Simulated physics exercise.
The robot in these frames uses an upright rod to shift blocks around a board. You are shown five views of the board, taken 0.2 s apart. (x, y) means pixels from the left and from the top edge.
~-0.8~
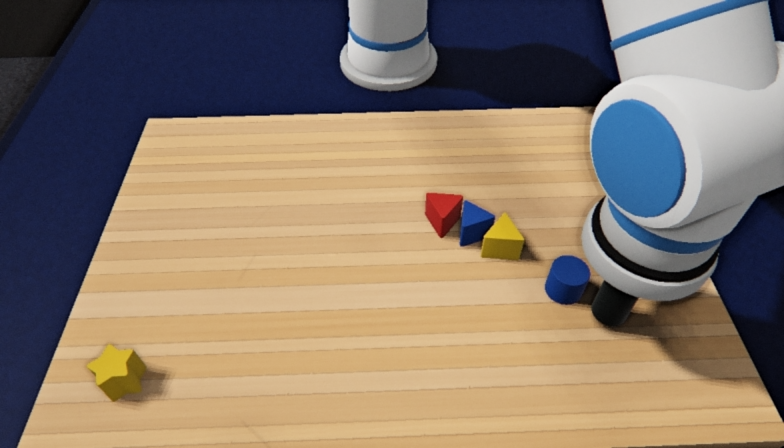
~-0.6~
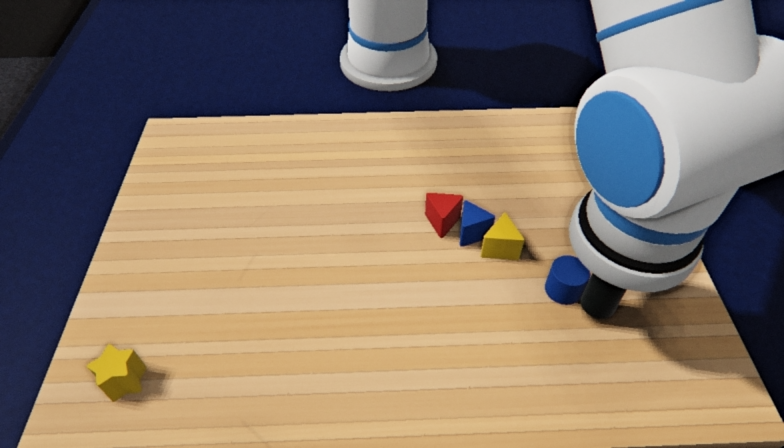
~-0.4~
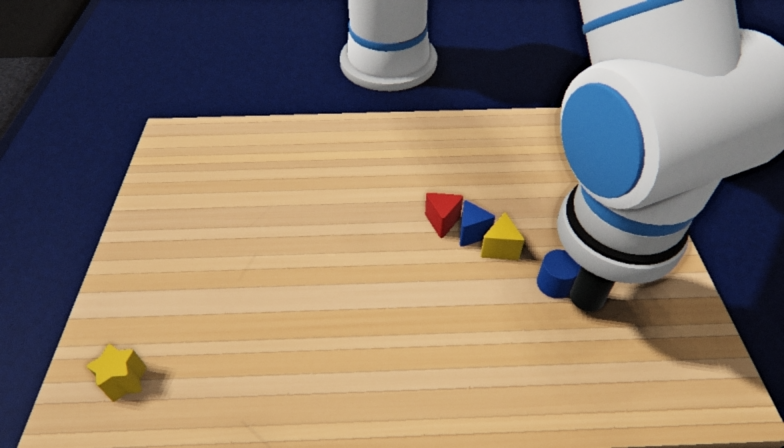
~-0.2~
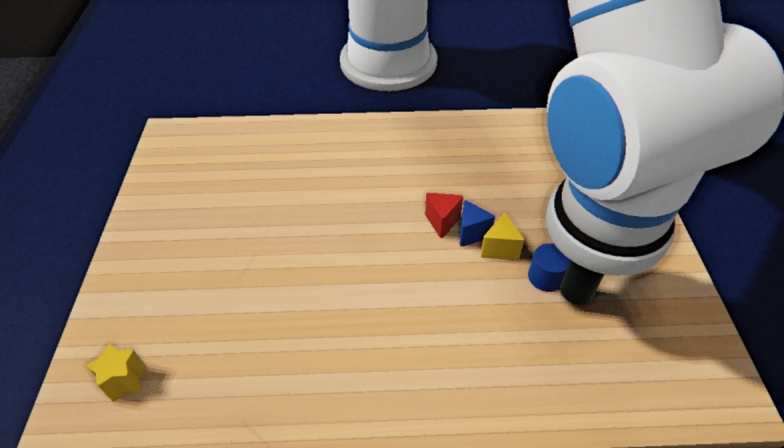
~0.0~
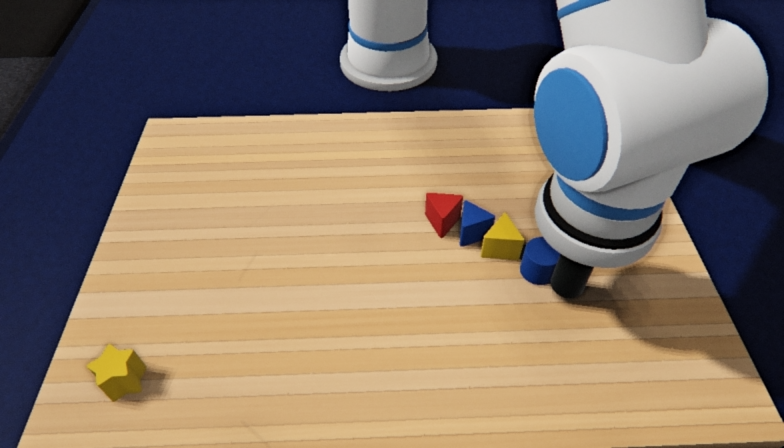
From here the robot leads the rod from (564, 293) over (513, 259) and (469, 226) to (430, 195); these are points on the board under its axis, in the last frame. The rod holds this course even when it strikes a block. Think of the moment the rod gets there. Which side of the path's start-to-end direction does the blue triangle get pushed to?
Answer: Rightward.
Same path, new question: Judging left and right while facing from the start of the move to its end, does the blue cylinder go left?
I'd say no.
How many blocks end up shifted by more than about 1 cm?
Of all the blocks, three or more travel more than a centimetre.
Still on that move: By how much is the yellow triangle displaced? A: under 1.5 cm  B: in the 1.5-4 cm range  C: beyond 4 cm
C - beyond 4 cm.
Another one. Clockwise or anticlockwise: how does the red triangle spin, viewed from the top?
The answer is counter-clockwise.
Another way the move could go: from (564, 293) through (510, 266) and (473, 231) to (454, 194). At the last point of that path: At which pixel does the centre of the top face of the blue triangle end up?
When the path ends, it will be at (443, 158).
On the path given first. One third of the way, rod (514, 251); red triangle (432, 198), turned 55° anticlockwise; blue triangle (459, 194), turned 45° anticlockwise; yellow triangle (484, 195), turned 20° anticlockwise; blue cylinder (508, 213).
Two thirds of the way, rod (469, 218); red triangle (431, 198), turned 55° anticlockwise; blue triangle (453, 189), turned 25° anticlockwise; yellow triangle (483, 180), turned 50° anticlockwise; blue cylinder (503, 196).
At the end, rod (431, 187); red triangle (424, 197), turned 75° anticlockwise; blue triangle (420, 159); yellow triangle (483, 180), turned 50° anticlockwise; blue cylinder (503, 196).
